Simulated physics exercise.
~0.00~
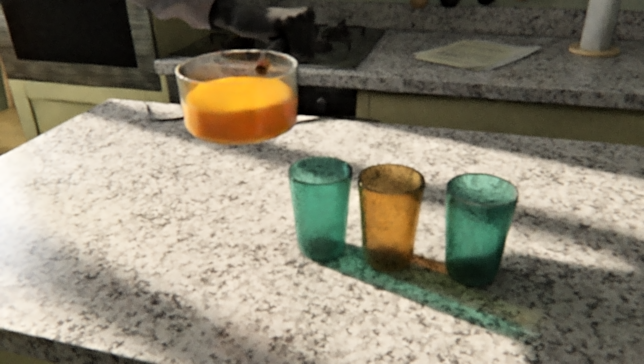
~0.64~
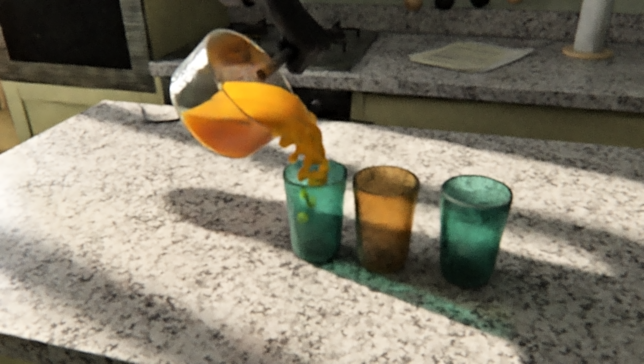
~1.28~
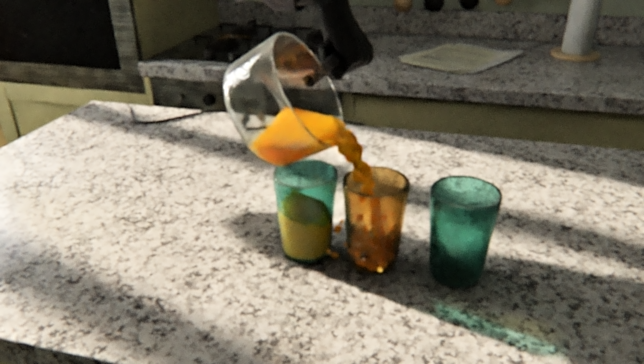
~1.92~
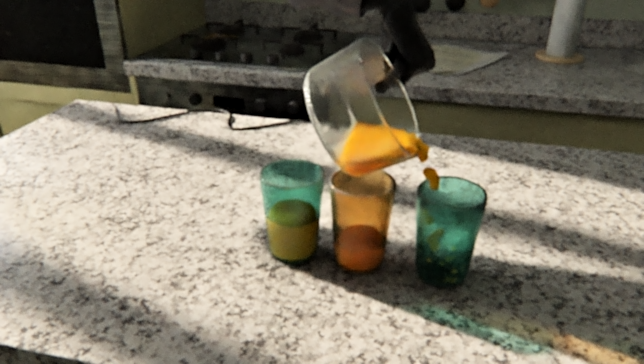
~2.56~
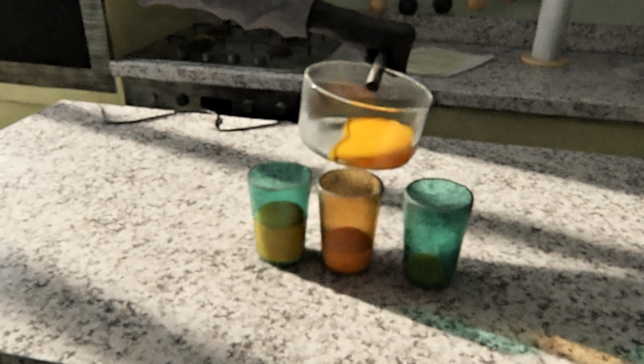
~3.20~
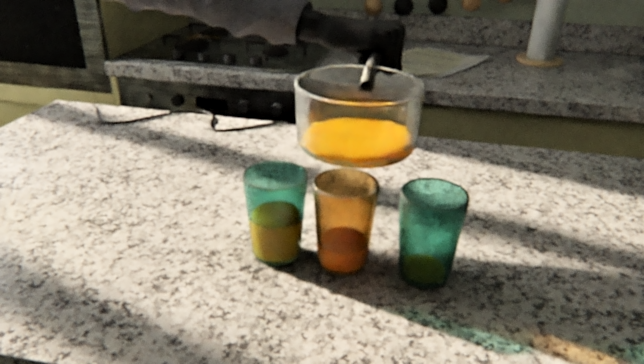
In the video, a hand tilts a clear glass pot of orange juice over three tinted glasses on a speckled worktop, pouring from left to right, then levels it. The left glass ends up fuller than the right one, and some juice remains in the pot.
